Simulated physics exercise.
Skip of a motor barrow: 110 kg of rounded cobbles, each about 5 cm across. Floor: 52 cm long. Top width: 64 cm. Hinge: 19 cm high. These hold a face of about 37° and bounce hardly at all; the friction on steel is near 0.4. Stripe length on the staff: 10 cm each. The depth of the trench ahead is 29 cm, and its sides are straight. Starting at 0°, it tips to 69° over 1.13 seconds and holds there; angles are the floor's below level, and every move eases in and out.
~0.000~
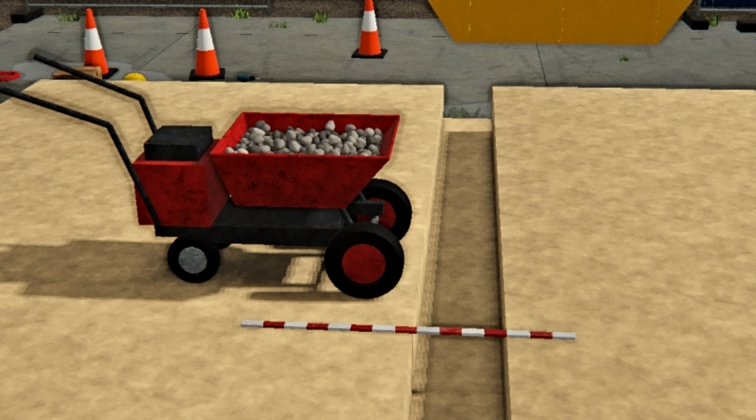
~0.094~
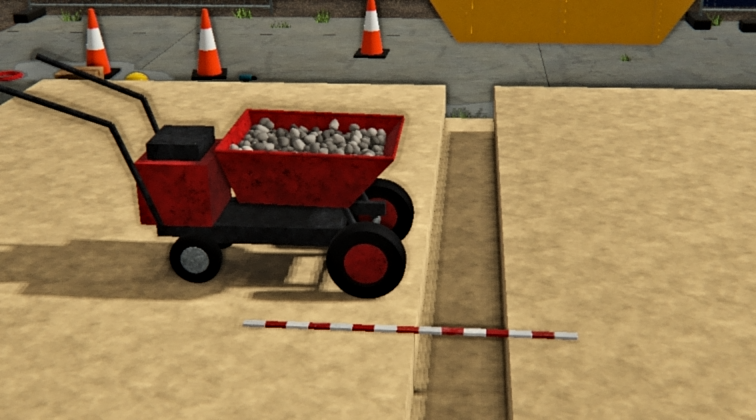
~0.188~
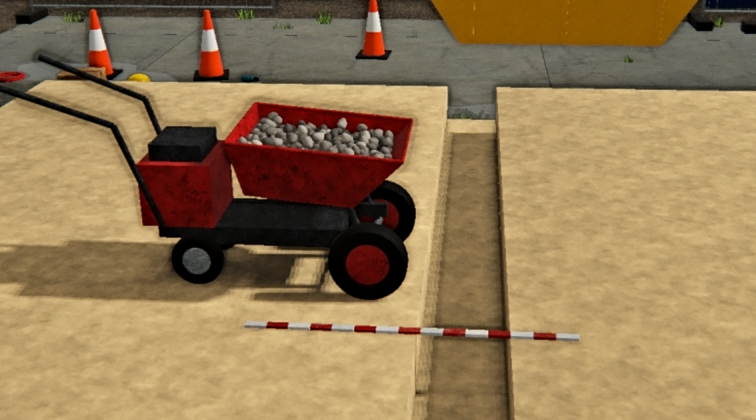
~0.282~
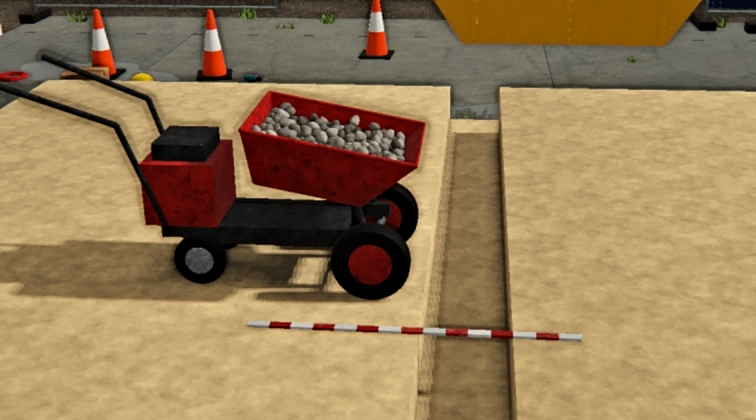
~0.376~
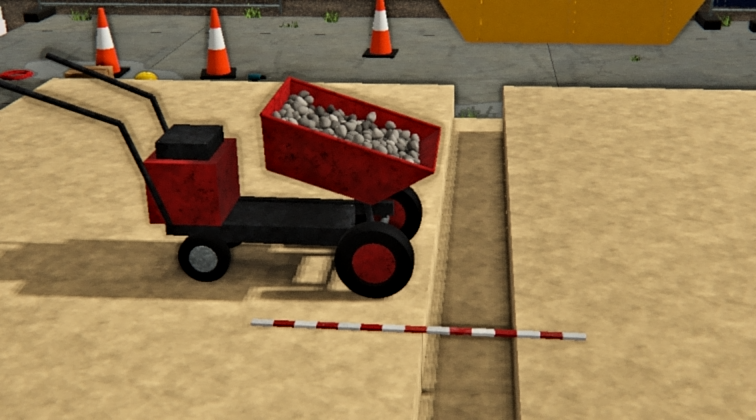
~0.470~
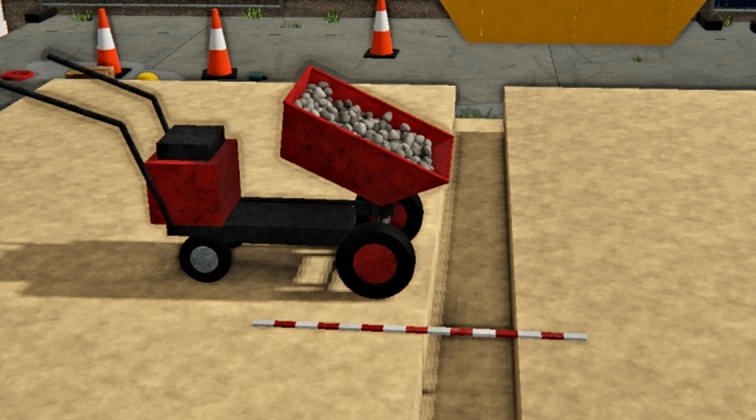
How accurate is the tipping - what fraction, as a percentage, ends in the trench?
Close to 35 in every hundred.
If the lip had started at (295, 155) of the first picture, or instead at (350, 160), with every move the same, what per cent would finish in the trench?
Roughly 100 in a hundred, then 80 in a hundred.
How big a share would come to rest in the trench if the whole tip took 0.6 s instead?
It would be near 20 percent.
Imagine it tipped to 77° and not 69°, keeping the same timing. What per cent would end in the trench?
Close to 30 per cent then.
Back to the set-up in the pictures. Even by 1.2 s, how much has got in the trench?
Approx. 5 % of the load.
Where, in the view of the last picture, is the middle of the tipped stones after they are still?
Resting centre: About (544, 271).
After 0.9 s the floor is at 58°; 100 % in the skip; the foremost stones are at (480, 203).
After 1.2 s the floor is at 69°; 62 % in the skip, 6 % in the trench, 32 % past the trench; the foremost stones are at (578, 271).
After 1.6 s the floor is at 69°; 25 % in the skip, 13 % in the trench, 62 % past the trench; the foremost stones are at (695, 281).
After 3.5 s the floor is at 69°; 0 % in the skip, 35 % in the trench, 65 % past the trench; the foremost stones are past the picture's edge.
